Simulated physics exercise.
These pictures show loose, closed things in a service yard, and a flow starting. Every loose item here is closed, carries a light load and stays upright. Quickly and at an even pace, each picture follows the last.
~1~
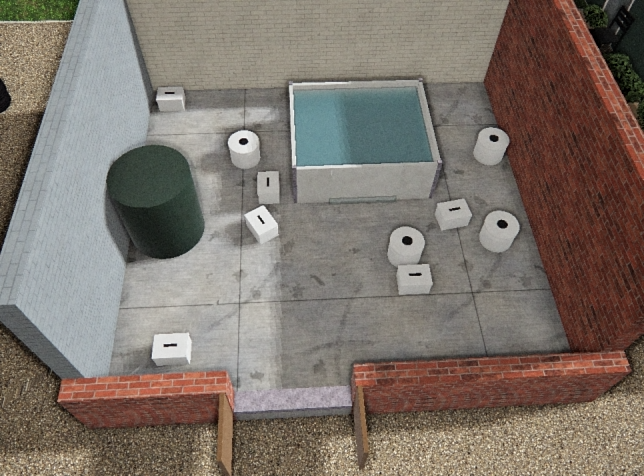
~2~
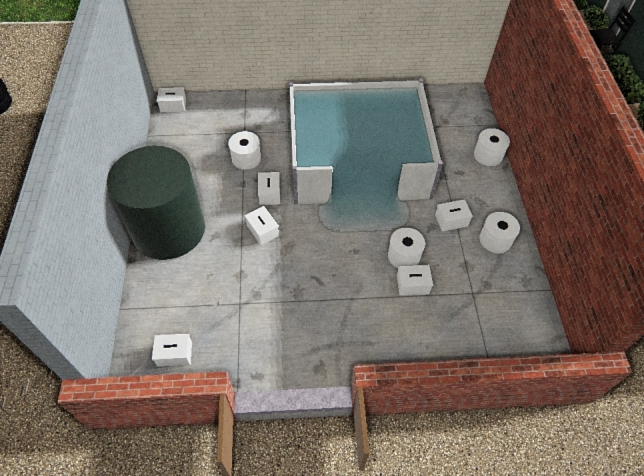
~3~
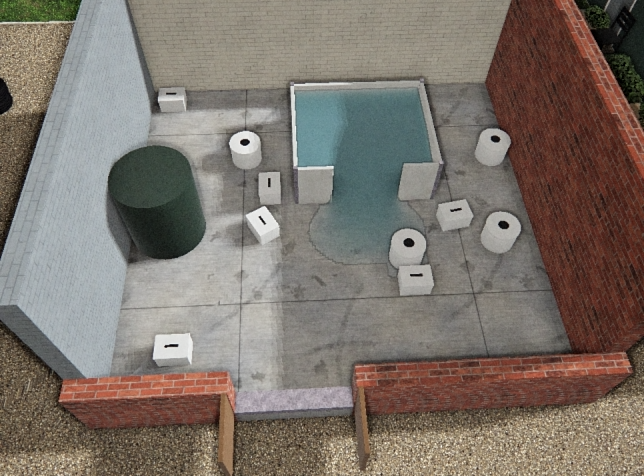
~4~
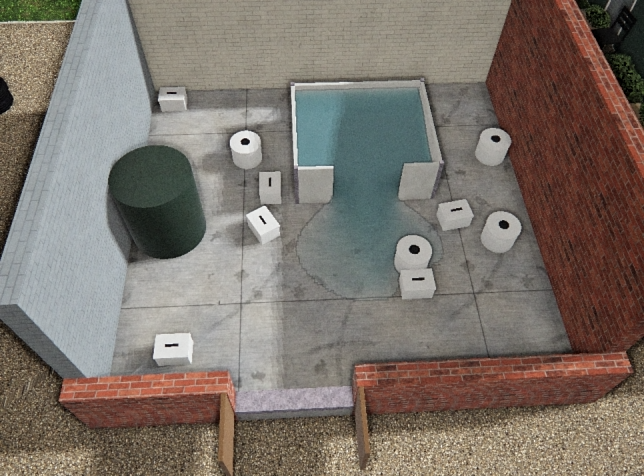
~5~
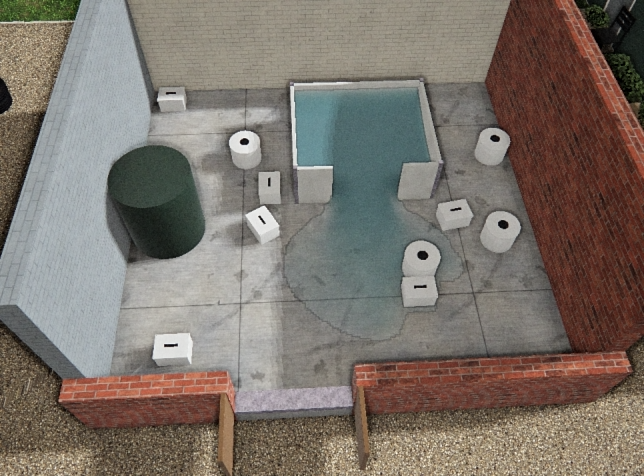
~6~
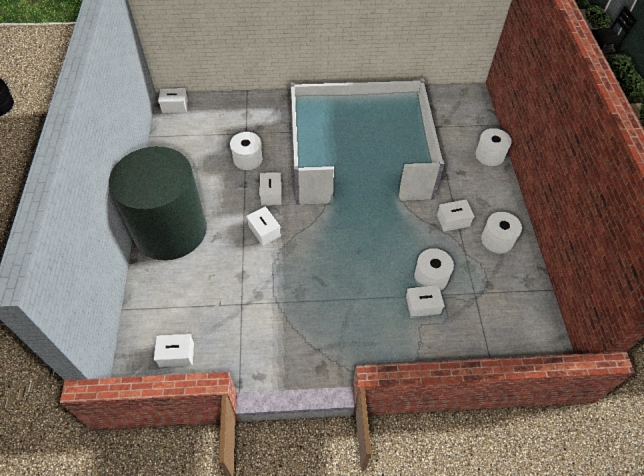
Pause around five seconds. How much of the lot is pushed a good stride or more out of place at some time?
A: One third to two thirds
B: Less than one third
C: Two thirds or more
One third to two thirds.
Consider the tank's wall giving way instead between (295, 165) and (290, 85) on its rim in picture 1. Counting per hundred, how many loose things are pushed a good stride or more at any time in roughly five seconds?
I'd say near 60 %.
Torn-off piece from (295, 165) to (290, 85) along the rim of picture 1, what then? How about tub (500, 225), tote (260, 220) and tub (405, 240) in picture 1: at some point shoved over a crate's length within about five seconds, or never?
Lab note - in sequence: Did not travel far; travelled far enough; did not travel far.
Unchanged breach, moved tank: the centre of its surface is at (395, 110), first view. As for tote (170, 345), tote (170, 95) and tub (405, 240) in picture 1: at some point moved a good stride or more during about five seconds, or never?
Object by object: Over the mark, below the mark, over the mark.
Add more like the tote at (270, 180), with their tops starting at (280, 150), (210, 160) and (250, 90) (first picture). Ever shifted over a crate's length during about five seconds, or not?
In order: Hardly budges, hardly budges, then hardly budges.
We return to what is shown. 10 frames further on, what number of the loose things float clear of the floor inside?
The answer is 2.
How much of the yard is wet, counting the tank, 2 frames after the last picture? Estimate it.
I'd put it at some 35 per cent.
A moment on, 2 of 10 are well off their spots; 1 afloat.
Next, 2 of 10 are well off their spots; 2 afloat.
Later, 3 of 10 are well off their spots; 2 afloat.
In the end, 5 of 10 are well off their spots, and 5 have been at some point; 4 afloat.
